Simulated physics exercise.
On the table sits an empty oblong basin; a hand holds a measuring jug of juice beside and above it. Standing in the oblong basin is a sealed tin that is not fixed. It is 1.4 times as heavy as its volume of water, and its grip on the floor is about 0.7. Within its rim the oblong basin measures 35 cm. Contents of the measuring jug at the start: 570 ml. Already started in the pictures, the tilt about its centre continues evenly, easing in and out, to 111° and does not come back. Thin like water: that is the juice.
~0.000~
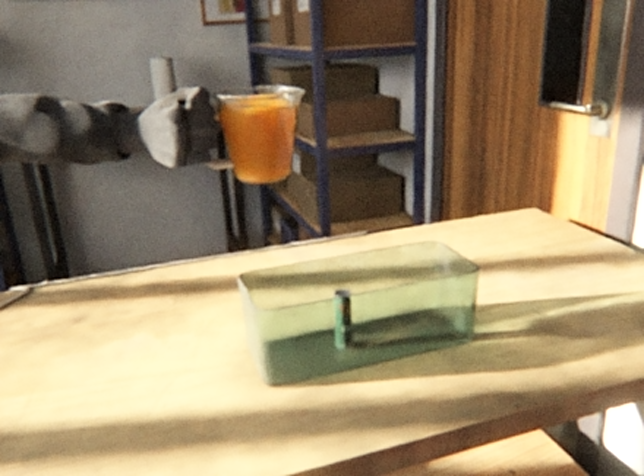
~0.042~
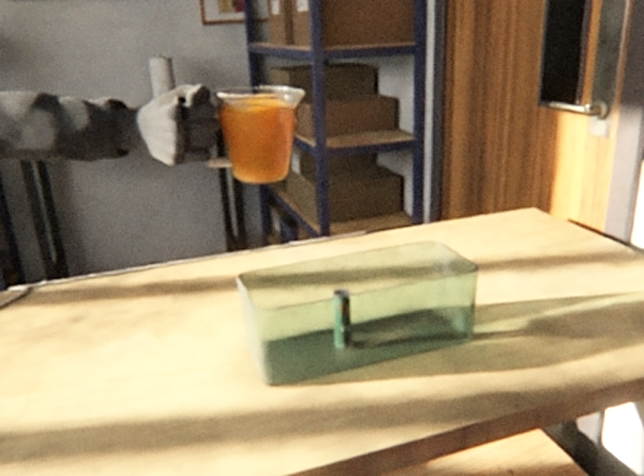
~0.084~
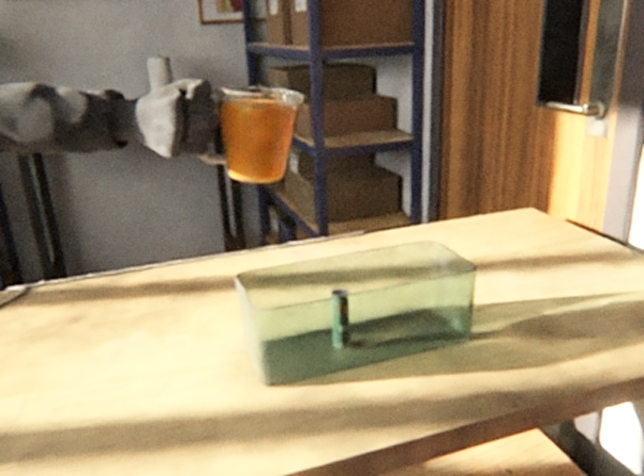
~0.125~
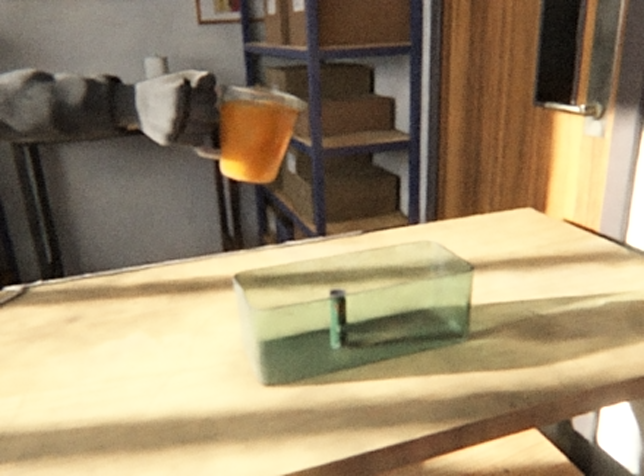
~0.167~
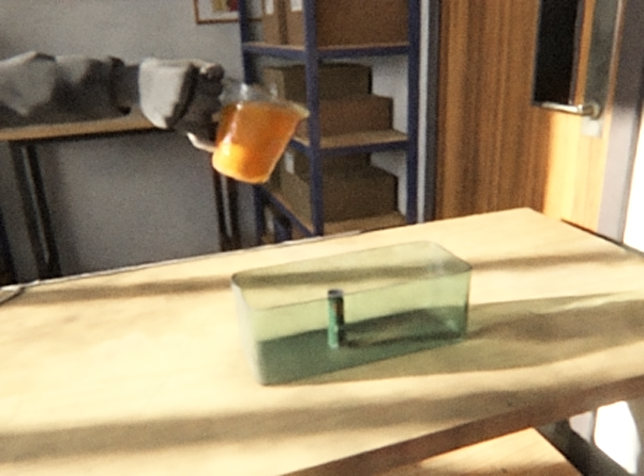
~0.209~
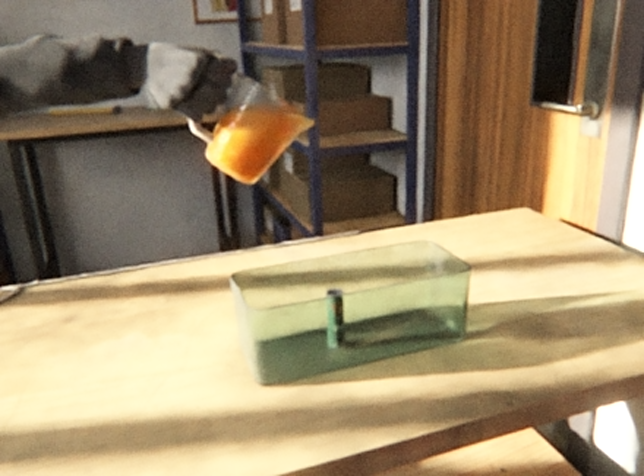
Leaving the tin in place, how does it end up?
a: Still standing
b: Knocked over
a, still standing.
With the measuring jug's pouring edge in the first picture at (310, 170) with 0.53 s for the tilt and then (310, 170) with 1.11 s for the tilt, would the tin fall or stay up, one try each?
First it tips over; then it stays on its base.
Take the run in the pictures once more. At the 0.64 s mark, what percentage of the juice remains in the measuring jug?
Around 4 in a hundred.
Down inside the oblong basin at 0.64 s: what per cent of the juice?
Around 76 per cent of the whole.
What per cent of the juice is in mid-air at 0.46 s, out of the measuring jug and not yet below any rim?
Some 50 per cent, I reckon.
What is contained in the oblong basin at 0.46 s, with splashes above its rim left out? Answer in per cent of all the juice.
About 12 per cent.
Then, 0.46 s in, the tilt is 106° and 38 per cent is still to pour; the tin stands where it began.
Then, 0.64 s in, the tilt is 111° and 4 per cent is still to pour; the tin stands where it began.
Then, 0.82 s in, the tilt is 111° and 0 per cent is still to pour; the tin stands where it began.
Then, 1.03 s in, the tilt is 111° and 0 per cent is still to pour; the tin stands where it began.
Finally, the tin stands where it began.
